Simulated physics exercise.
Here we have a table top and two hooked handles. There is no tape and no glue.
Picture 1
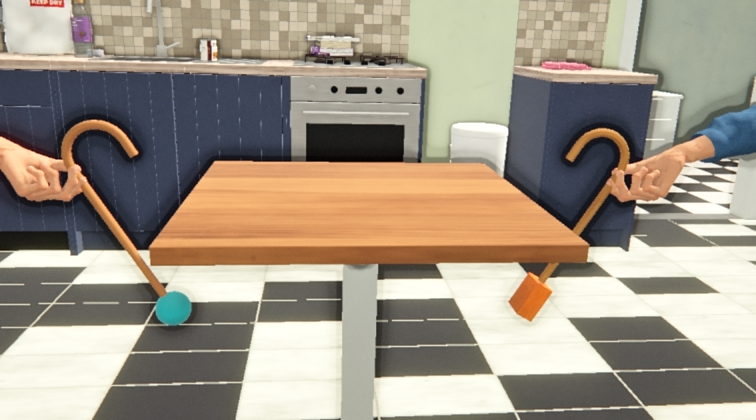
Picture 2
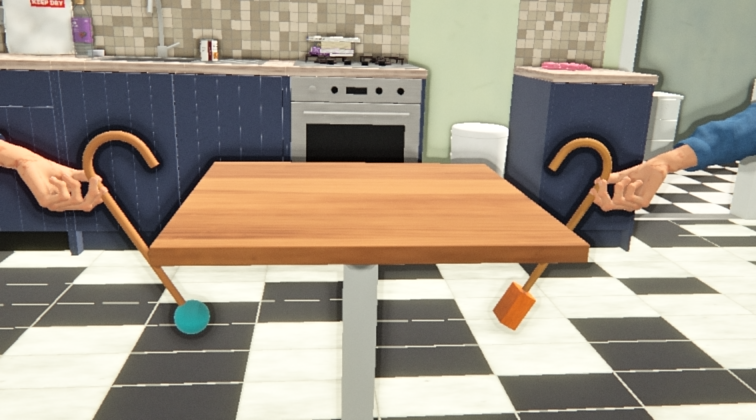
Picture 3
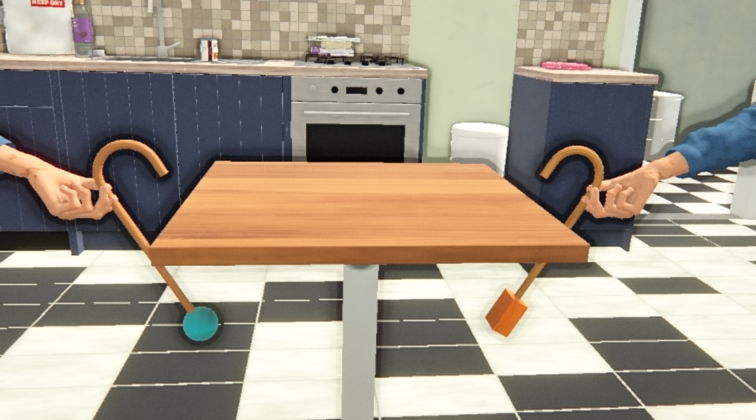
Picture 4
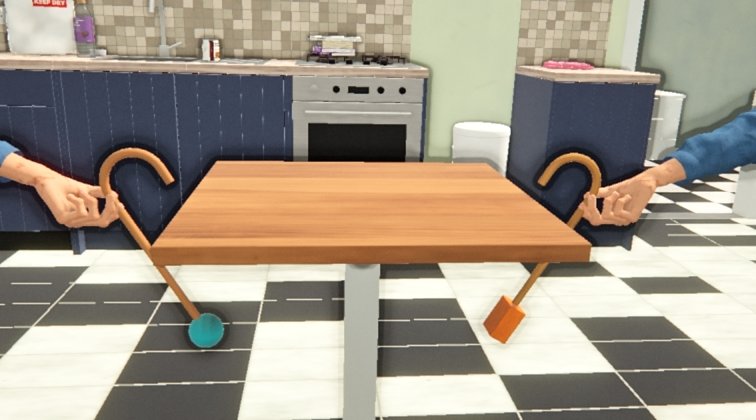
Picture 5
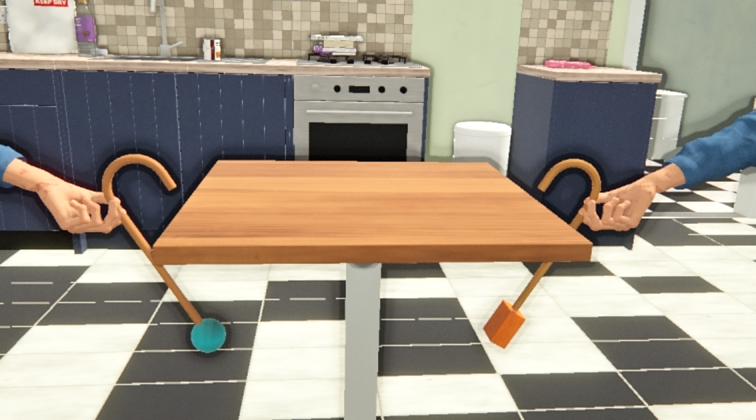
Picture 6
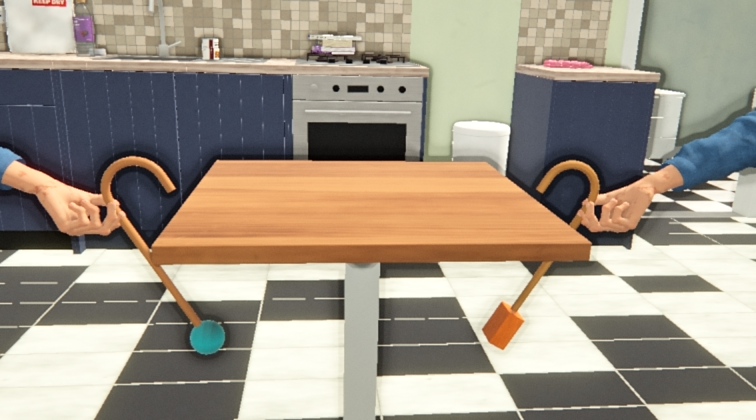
Two hands reach in from the left and right edges of a kitchen with blue cabinets, an oven and a black-and-white checked floor, seen from the front. Each holds a hooked wooden handle beside a brown table top, the left ending in a turquoise round piece, the right in an orange block. Both handles shift slightly inward and down, then stay nearly still, the view unmoving.
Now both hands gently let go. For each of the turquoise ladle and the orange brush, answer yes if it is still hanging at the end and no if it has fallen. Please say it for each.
Turquoise ladle: No; orange brush: No.
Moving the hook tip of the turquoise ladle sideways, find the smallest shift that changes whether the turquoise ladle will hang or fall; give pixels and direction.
You'd have to slide it 20 pixels to the right.
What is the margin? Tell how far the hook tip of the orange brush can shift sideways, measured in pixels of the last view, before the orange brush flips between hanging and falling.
12 pixels left, about.
Then, 0.36 s later than the last frame, turquoise ladle fallen; orange brush fallen.
Then, 0.58 s later than the last frame, turquoise ladle dropping; orange brush dropping.
When it is over, the turquoise ladle slips off; the orange brush slips off.
